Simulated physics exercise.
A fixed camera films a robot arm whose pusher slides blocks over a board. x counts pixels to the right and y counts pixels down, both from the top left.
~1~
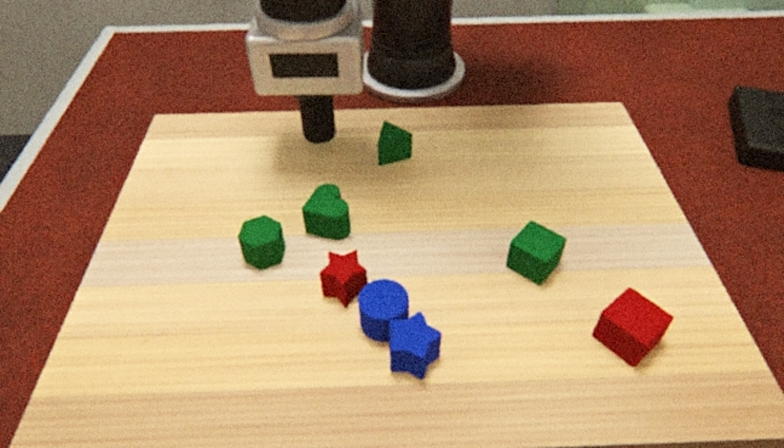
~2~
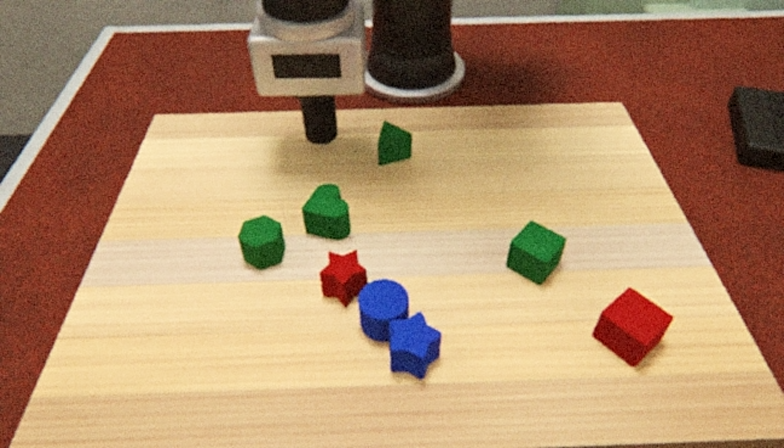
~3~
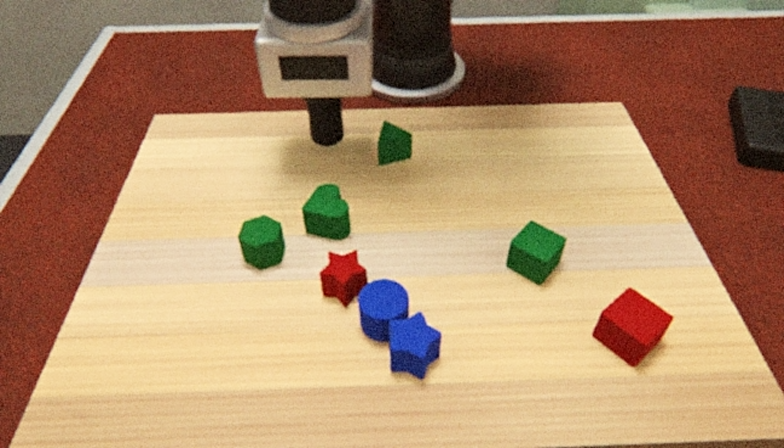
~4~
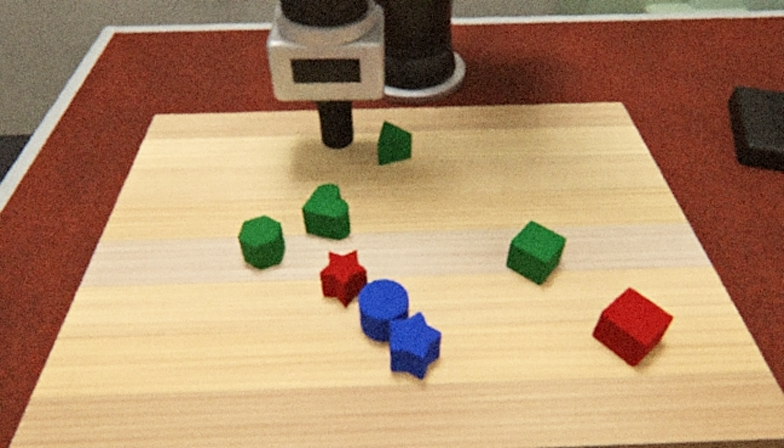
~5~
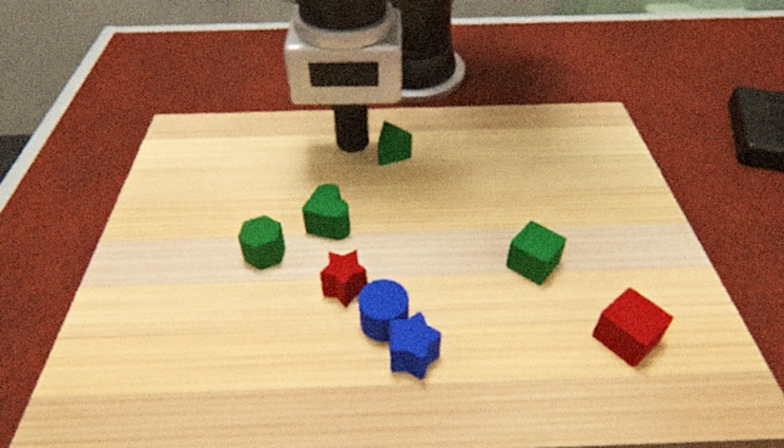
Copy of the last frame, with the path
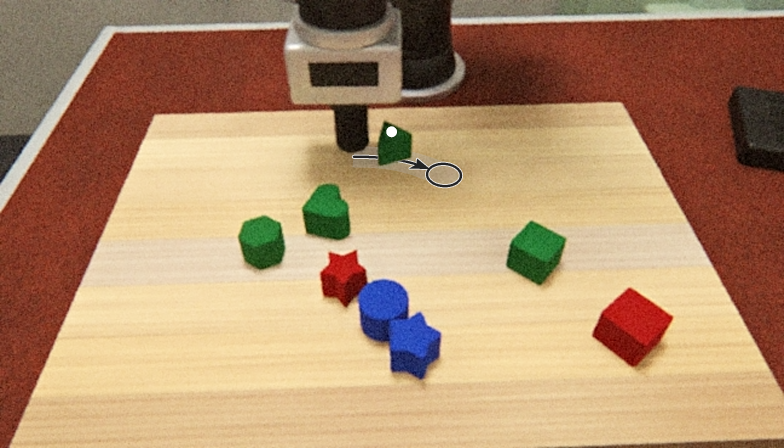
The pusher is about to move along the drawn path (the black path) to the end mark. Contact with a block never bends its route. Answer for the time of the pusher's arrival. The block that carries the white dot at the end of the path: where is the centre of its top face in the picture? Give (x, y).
In the picture, that point is around (446, 131).
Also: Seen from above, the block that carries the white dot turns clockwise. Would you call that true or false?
Answer: False.
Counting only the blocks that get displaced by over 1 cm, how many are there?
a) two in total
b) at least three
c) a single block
c (a single block)
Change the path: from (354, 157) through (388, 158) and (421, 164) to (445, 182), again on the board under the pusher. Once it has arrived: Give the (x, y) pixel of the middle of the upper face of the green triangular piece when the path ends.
At the end it should sit near (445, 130).
The line goes from (354, 157) via (385, 158) and (415, 164), ending at (444, 175); the dot is on the green triangular piece.
On the path given first. One third of the way, pusher at (386, 145); green triangular piece at (413, 130), turned 25° anticlockwise.
Two thirds of the way, pusher at (417, 151); green triangular piece at (441, 131), turned 55° anticlockwise.
At the end, pusher at (445, 162); green triangular piece at (446, 131), turned 65° anticlockwise.
